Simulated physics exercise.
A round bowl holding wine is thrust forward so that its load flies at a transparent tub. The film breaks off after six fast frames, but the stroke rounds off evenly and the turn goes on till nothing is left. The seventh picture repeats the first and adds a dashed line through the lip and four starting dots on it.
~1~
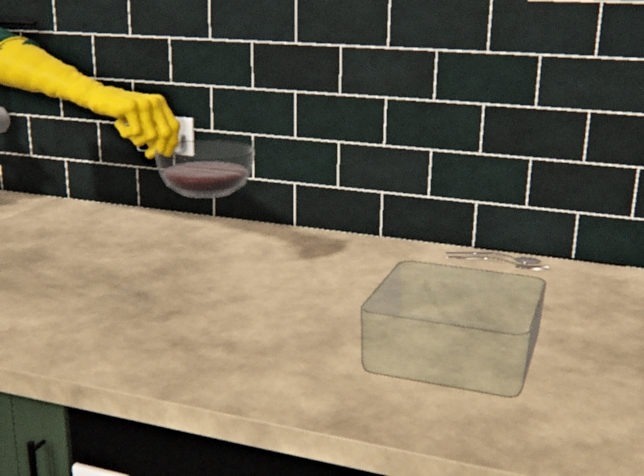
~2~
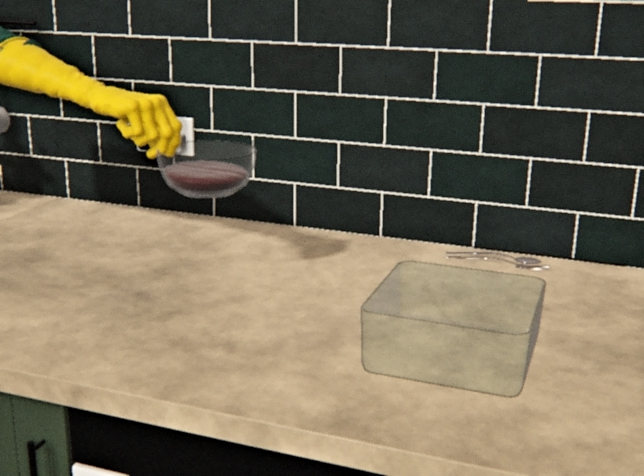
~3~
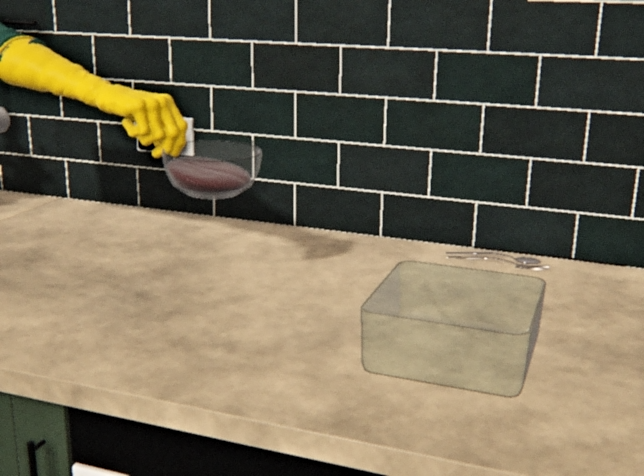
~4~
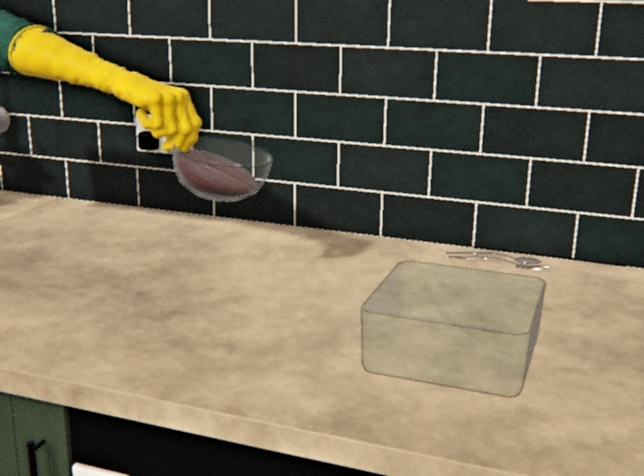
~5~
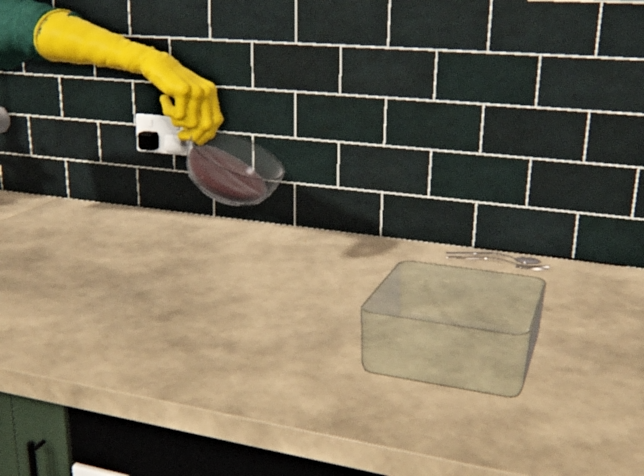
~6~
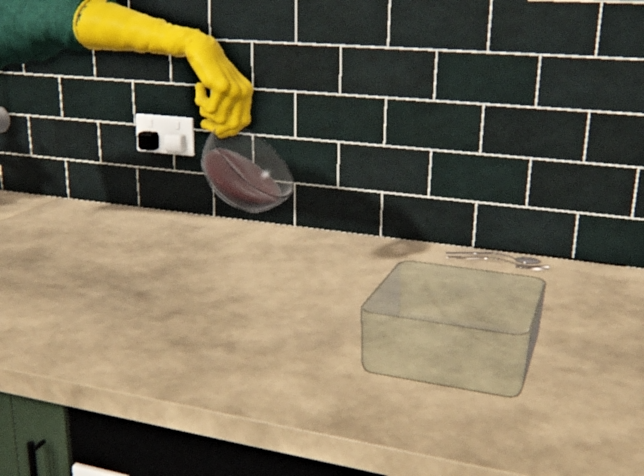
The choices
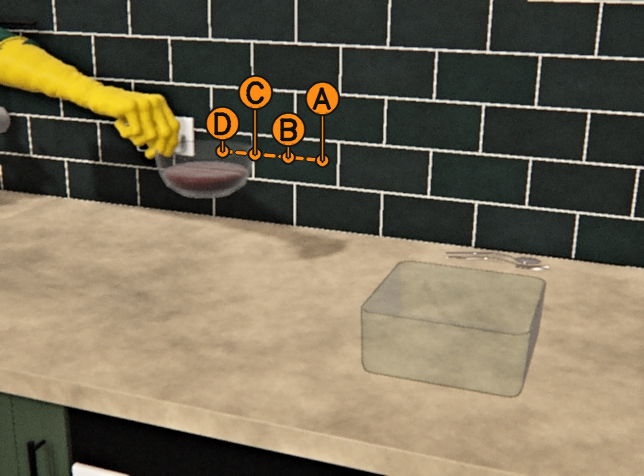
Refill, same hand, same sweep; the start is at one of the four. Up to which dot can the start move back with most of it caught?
The limit is B.
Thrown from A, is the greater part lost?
No, not at all.
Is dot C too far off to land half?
Yes, it does.
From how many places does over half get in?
Two of them.
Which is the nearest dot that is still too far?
Dot C.
On the marked copy, A at (322, 160); B at (288, 157); C at (255, 154); D at (222, 151).
With A, about 73 % lands in the tub, 5 % falls short and 22 % goes beside or beyond.
With B, about 64 % lands in the tub, 19 % falls short and 17 % goes beside or beyond.
With C, about 9 % lands in the tub, 88 % falls short and 3 % goes beside or beyond.
With D, about 0 % lands in the tub, 98 % falls short.
